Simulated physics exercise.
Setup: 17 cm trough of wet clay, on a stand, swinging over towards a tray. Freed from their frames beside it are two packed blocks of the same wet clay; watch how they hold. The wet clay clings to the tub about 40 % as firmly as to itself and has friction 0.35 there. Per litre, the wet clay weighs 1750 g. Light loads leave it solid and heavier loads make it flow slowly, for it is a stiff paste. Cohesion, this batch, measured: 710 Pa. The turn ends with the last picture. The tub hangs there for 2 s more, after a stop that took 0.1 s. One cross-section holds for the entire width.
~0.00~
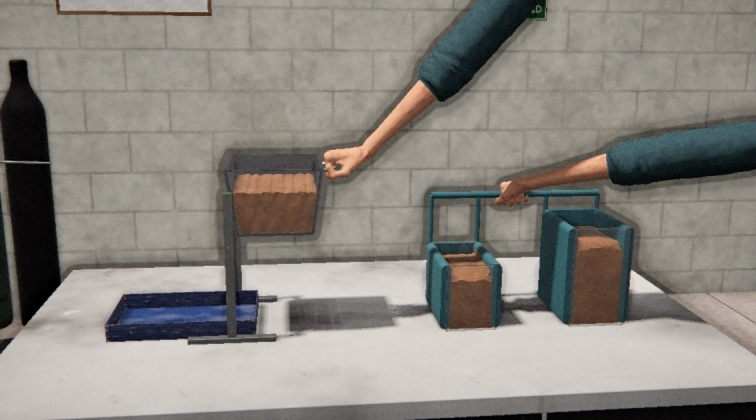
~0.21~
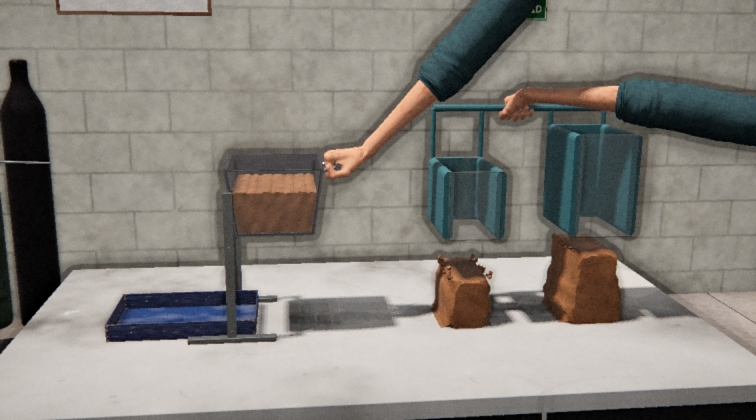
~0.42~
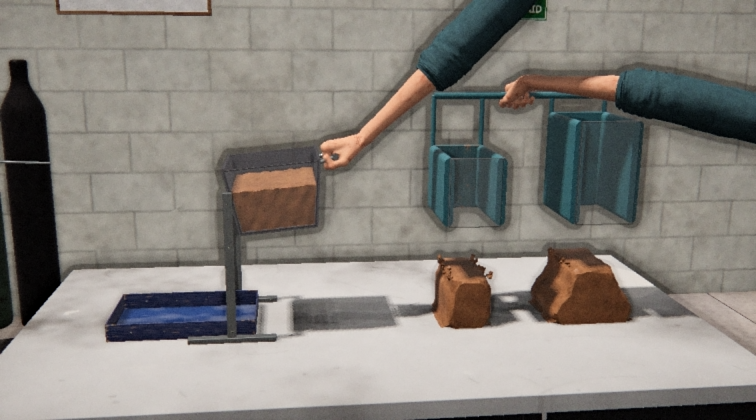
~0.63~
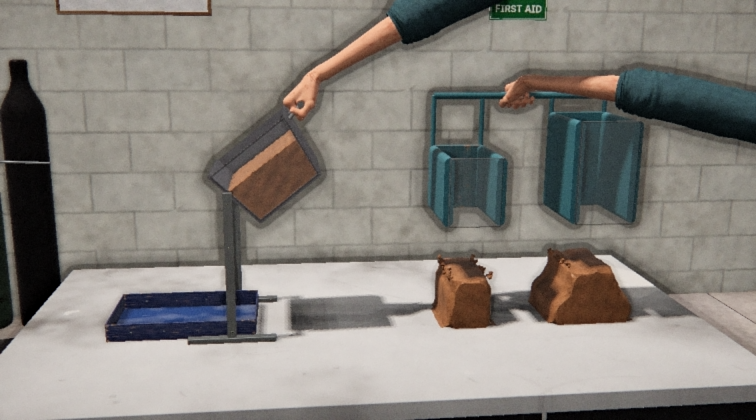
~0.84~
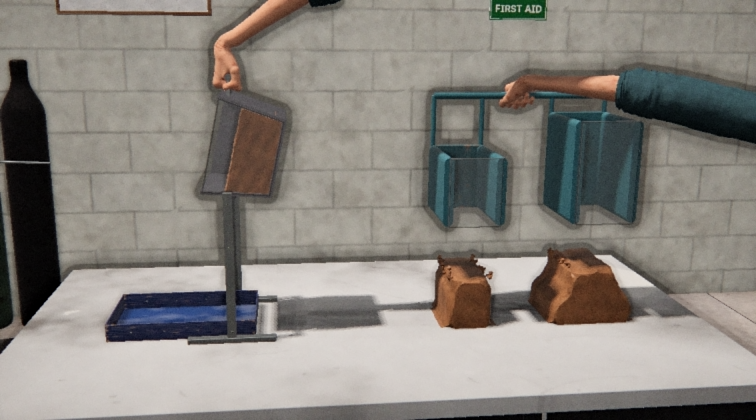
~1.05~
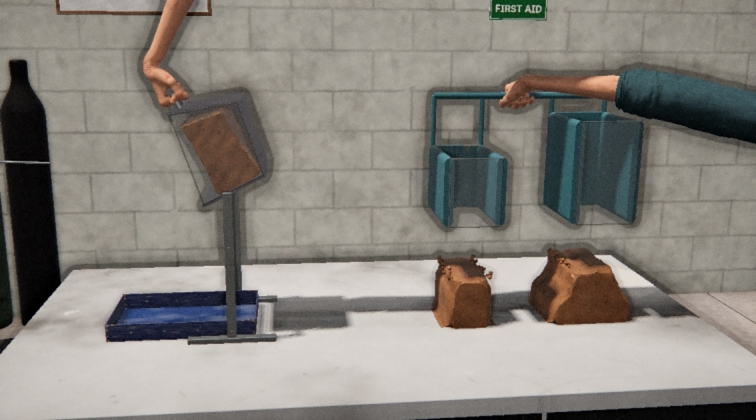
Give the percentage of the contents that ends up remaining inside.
I would say roughly 0 per cent remains inside.
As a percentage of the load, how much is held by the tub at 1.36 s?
About 16 %.
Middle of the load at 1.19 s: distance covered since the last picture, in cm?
It has gone close to 10 cm.
By 1.19 s, the tub is at 108 degrees and holds 55 %.
By 1.36 s, the tub is at 108 degrees and holds 16 %.
By 1.53 s, the tub is at 108 degrees and holds 0 %.
By 1.70 s, the tub is at 108 degrees and holds 0 %.
By 3.05 s, at the end, the tub is at 108 degrees and holds 0 %.
